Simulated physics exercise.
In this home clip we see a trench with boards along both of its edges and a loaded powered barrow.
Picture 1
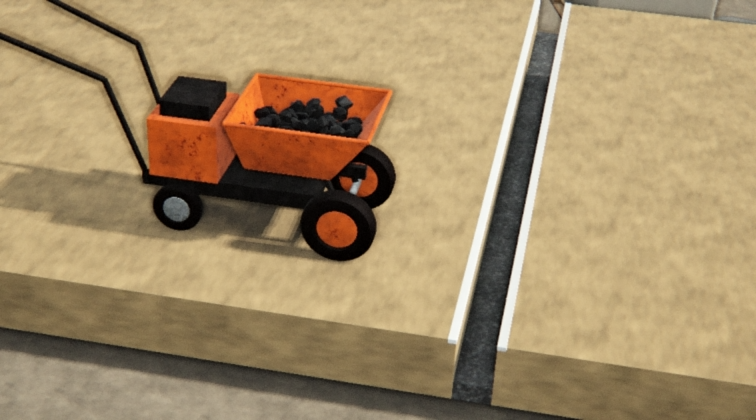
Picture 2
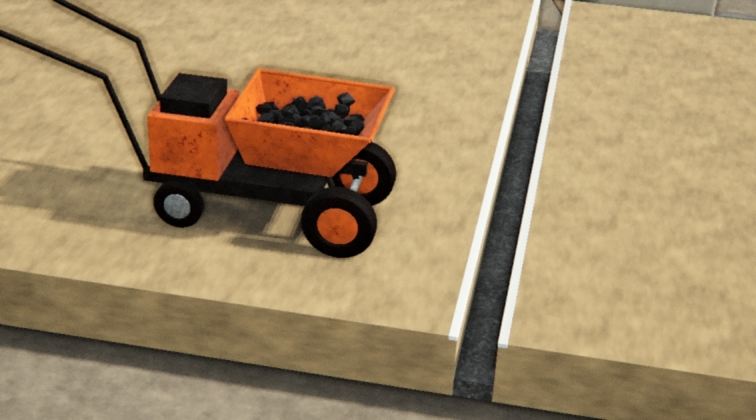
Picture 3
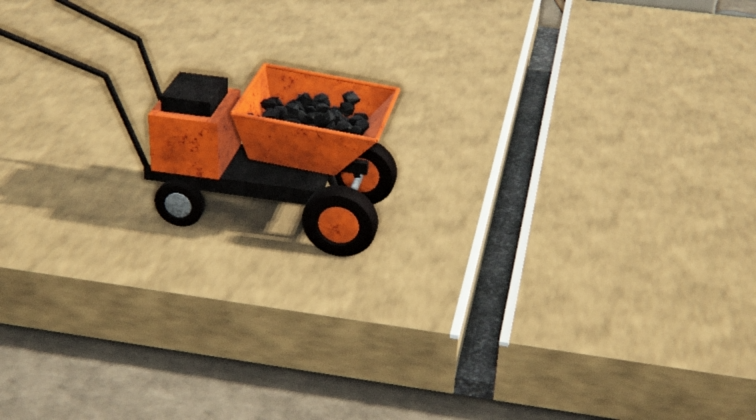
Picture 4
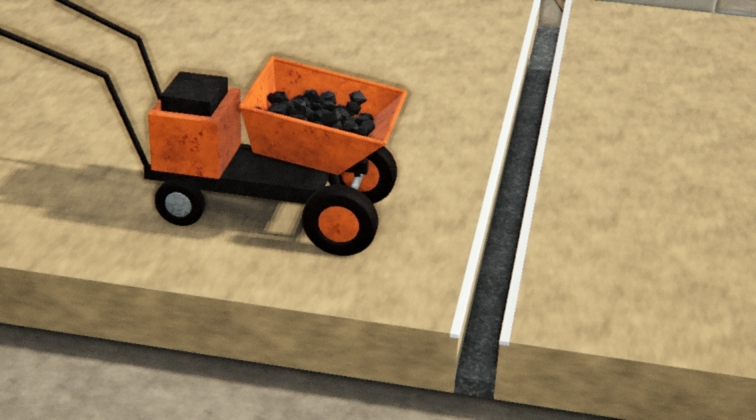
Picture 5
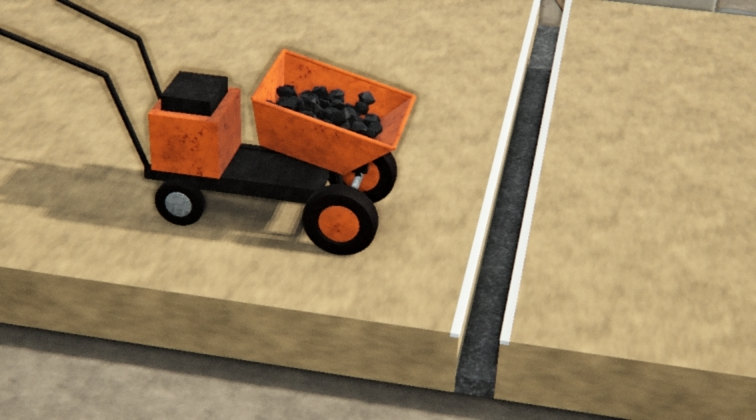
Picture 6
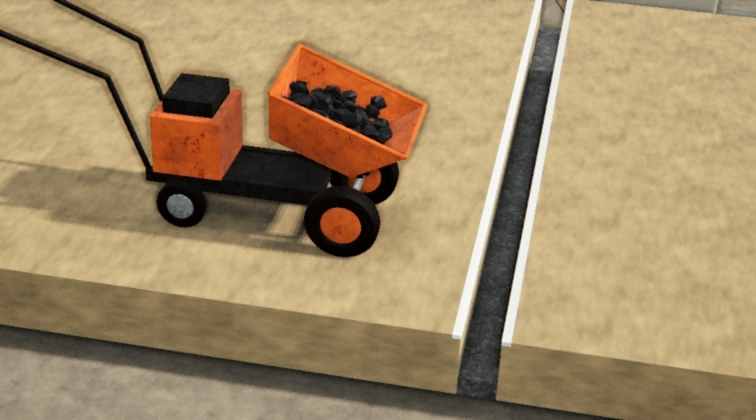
An orange powered barrow loaded with black lumps of coal stood left of a narrow, board-edged trench, and its skip gradually tilted forward to the right, the coal still inside.
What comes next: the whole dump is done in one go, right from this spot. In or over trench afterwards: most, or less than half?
Most.
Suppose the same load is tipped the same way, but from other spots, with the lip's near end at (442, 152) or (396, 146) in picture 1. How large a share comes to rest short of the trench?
0 % for the first, 0 % for the second.
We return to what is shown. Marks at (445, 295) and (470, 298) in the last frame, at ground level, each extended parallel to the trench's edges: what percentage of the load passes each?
Estimate, first then second: 100 %, 80 %.
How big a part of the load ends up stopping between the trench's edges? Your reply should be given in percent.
About 80 %.
Soon after the last picture, skip tipped steeply; all in the skip.
A little later, skip tipped right over; most in the skip; a small part short of the trench; a stray few in or heaped over the trench; a stray few falling.
Later still, skip tipped right over; about a quarter in the skip; about a quarter short of the trench; about half in or heaped over the trench; a stray few beyond it.
By the end, skip tipped right over; about a quarter short of the trench; most in or heaped over the trench; a stray few beyond it.
